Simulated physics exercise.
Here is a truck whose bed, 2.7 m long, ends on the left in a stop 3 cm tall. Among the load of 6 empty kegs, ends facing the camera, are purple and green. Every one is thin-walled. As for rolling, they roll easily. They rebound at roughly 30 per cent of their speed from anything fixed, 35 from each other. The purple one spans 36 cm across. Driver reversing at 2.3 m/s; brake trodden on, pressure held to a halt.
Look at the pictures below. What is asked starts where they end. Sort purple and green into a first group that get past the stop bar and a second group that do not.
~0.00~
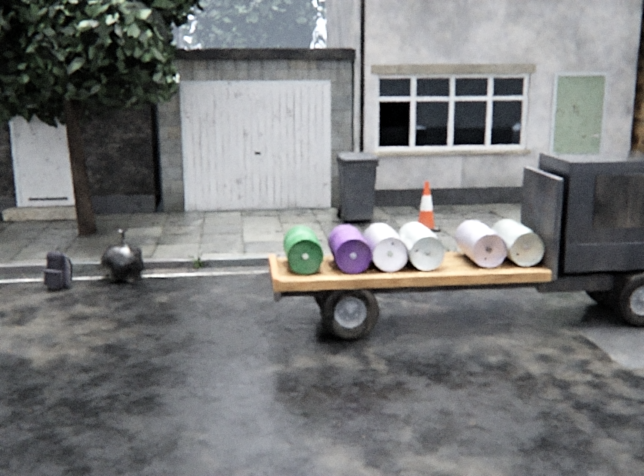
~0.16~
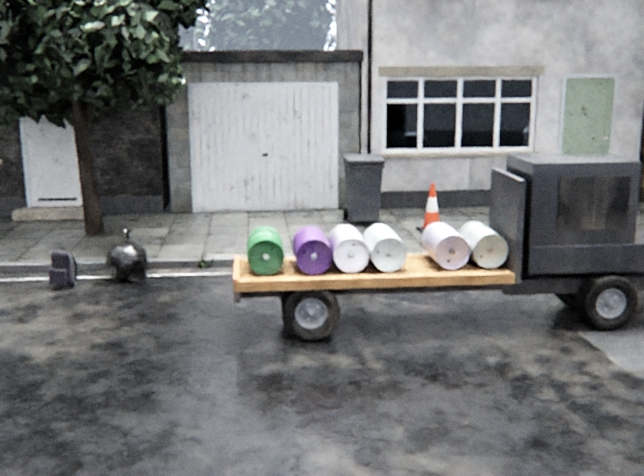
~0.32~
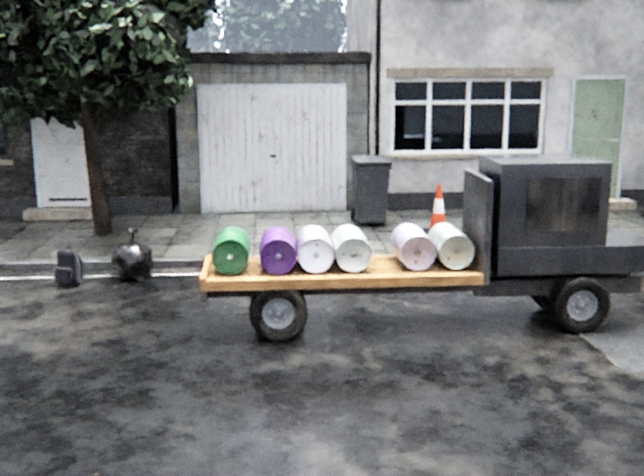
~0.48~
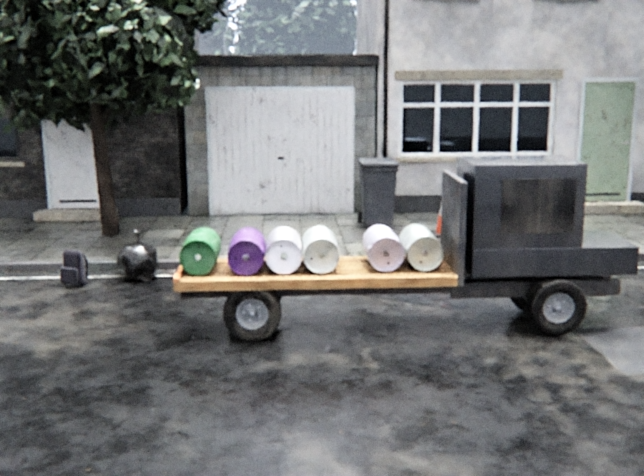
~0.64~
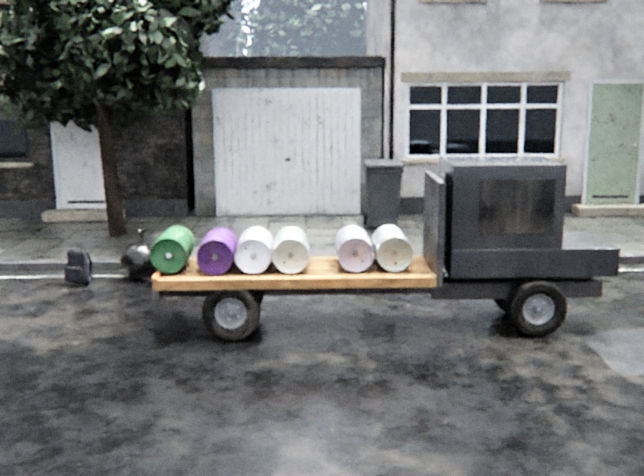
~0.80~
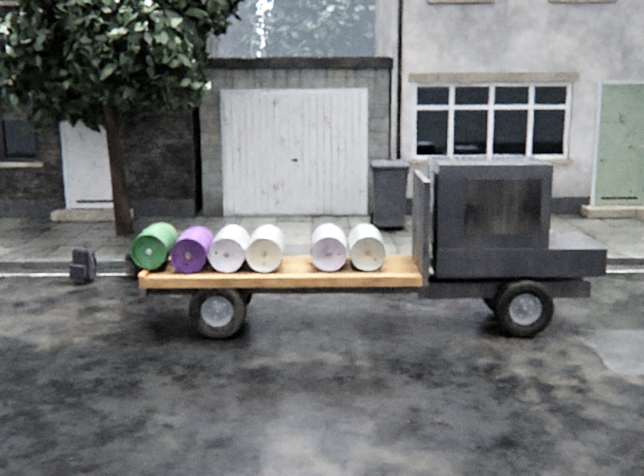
Purple - first group; green - first group.
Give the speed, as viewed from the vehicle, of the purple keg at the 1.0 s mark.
Roughly 0.9 m/s.
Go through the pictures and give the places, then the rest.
Purple (354, 256), green (306, 257); tail bar at (277, 280); speed 2.3 m/s; 6 of the 6 make up the bottom layer on the bed, in the first picture.
Purple (314, 257), green (266, 258); tail bar at (236, 280); speed 2.1 m/s, in the second picture.
Purple (278, 257), green (230, 258); tail bar at (202, 280); speed 1.7 m/s, in the third picture.
Purple (246, 258), green (197, 258); tail bar at (176, 280); speed 1.3 m/s, in the fourth picture.
Purple (215, 257), green (168, 256); tail bar at (155, 279); speed 0.9 m/s, in the fifth picture.
Purple (188, 256), green (148, 253); tail bar at (141, 277); speed 0.6 m/s, in the sixth picture.
By 1.0 s, purple is on the bed, 25 cm from the bar, rolling towards it; green is going over the tail; 1 lost off the end.
By 1.3 s, purple is on the bed, 5 cm from the bar, rolling towards it; green is off the end; 1 lost off the end.
By 1.5 s, purple is going over the tail; green is over the tail and down; 2 lost off the end.
Finally (4.3 s), purple is over the tail and down; green is off the end; 3 lost off the end.
